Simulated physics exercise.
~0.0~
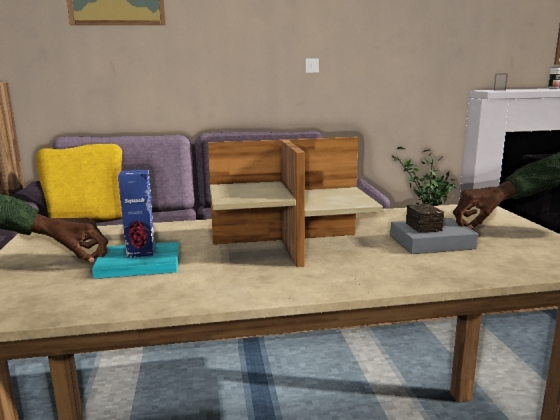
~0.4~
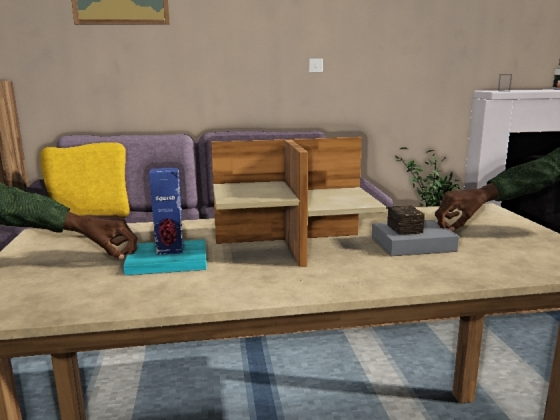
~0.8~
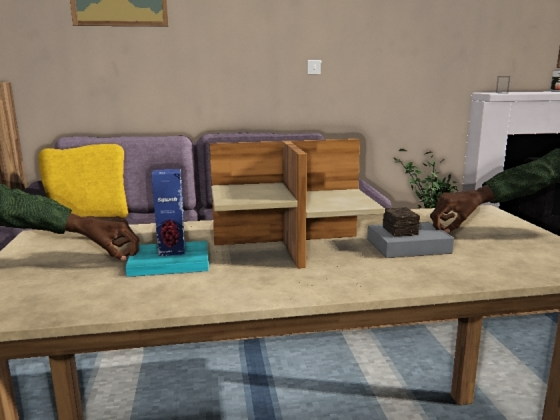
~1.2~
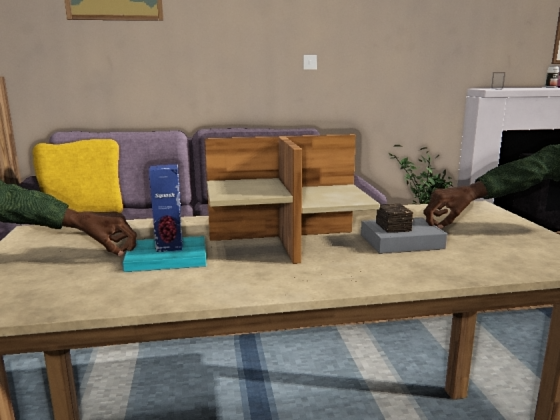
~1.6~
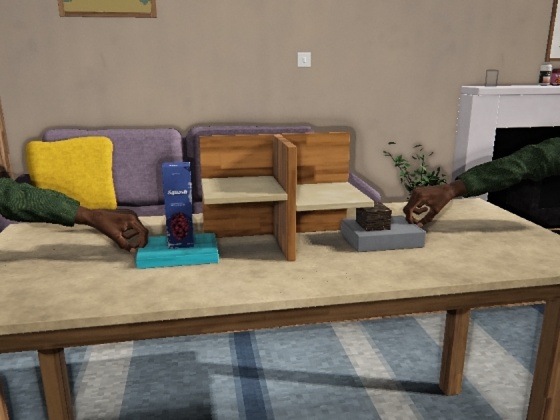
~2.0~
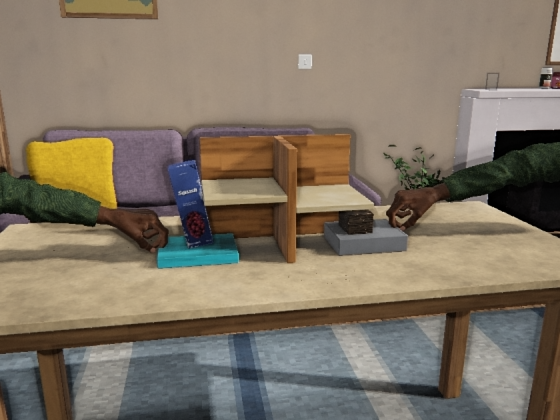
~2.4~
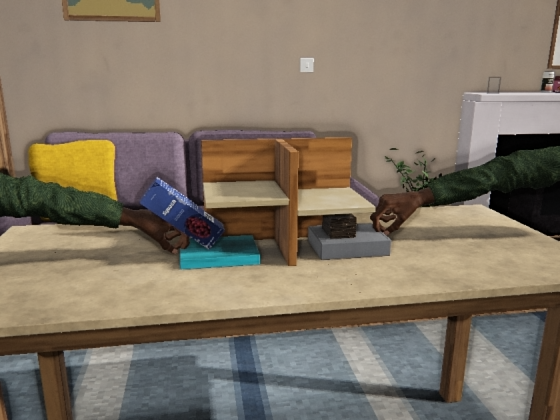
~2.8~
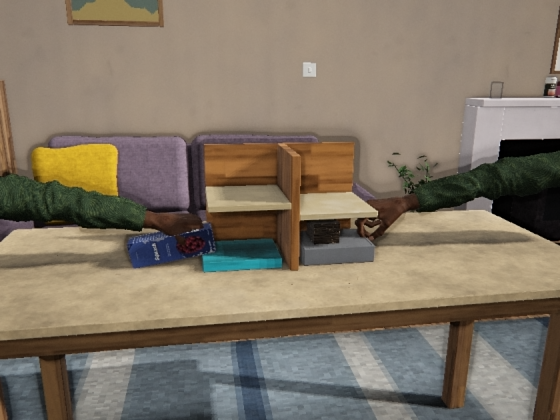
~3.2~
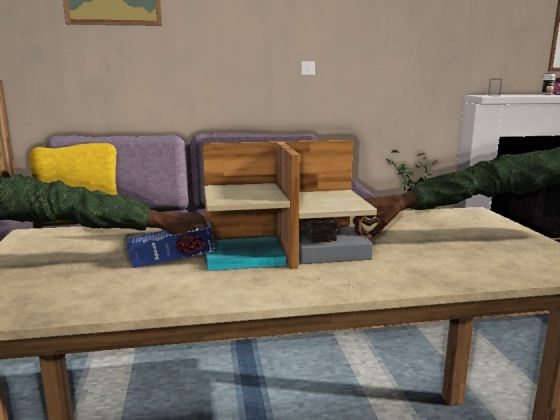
A tall blue box tipped over against a wooden stand's shelf as one hand slid its turquoise board underneath, ending on its side outside, while another hand pushed a grey tray in from the right with its small dark block still riding on top.
